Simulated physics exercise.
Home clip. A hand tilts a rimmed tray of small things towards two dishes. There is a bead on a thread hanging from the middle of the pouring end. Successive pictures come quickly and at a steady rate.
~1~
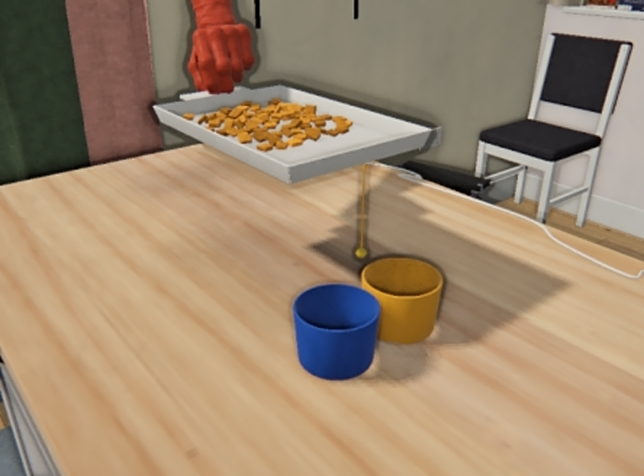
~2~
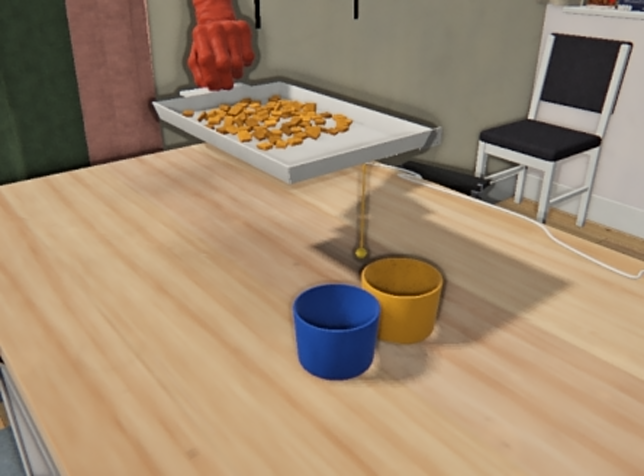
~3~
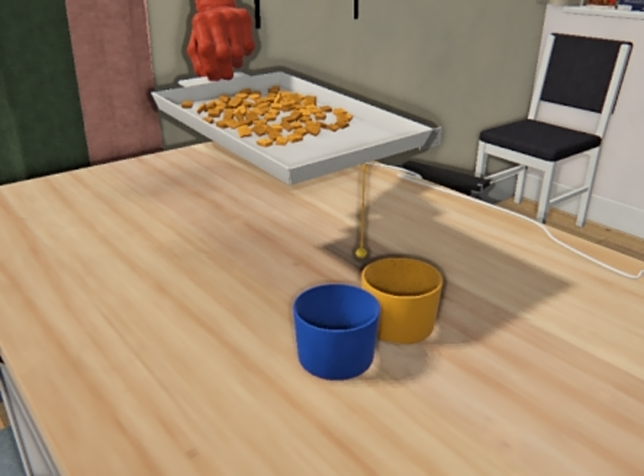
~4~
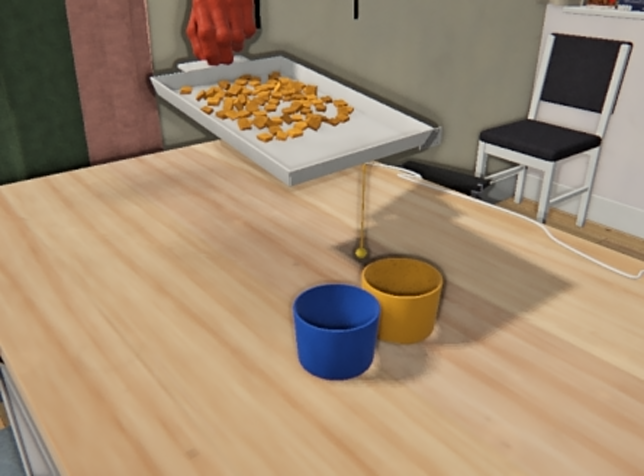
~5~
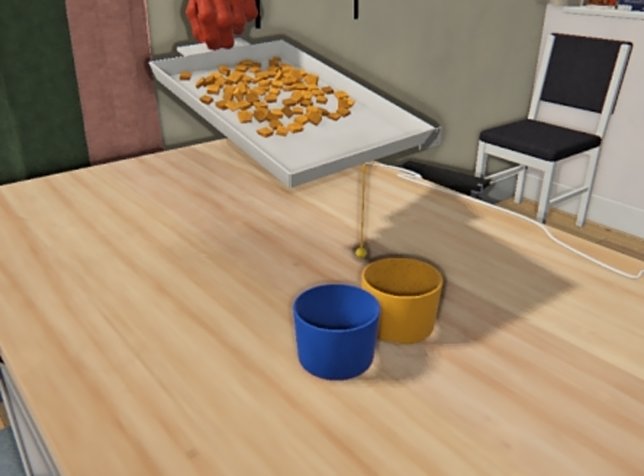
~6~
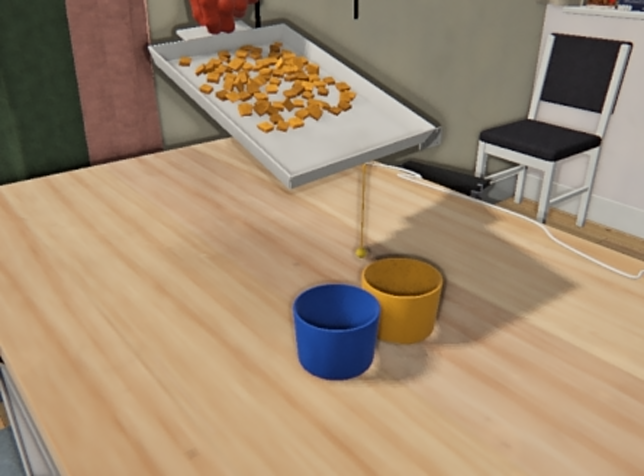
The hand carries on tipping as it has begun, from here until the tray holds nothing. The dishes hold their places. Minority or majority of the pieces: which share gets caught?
Majority.
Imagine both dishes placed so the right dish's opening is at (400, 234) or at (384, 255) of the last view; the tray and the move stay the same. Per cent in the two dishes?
The first try gives 0 per cent, the second 20 per cent.
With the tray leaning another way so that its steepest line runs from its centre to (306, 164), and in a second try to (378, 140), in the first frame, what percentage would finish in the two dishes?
60 % and 10 %, roughly.
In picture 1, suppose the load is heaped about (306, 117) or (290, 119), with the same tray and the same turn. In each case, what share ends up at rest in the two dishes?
Share in order: Roughly 80 %, 90 %.
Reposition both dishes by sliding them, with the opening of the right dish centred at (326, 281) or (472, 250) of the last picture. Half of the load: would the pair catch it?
Well, it comes to a lesser portion at first and a lesser portion after that.
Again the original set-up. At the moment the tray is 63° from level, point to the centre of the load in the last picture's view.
The middle of the pieces shows up near (341, 157).
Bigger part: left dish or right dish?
That would be the leftward one.
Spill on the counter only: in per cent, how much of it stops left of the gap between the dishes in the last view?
About 60 per cent.
Shortly afterwards, tray tipped steeply; the bulk on the tray; only a few in the left dish; a little in the air.
Next, tray tipped past a quarter turn; near half on the tray; a little in the left dish; a little in the right dish; a little outside both; near a quarter in the air.
Some moments later, tray tipped past a quarter turn; near half in the left dish; near a quarter in the right dish; near a quarter outside both.
In the end, tray tipped past a quarter turn; near half in the left dish; near a quarter in the right dish; near a quarter outside both.
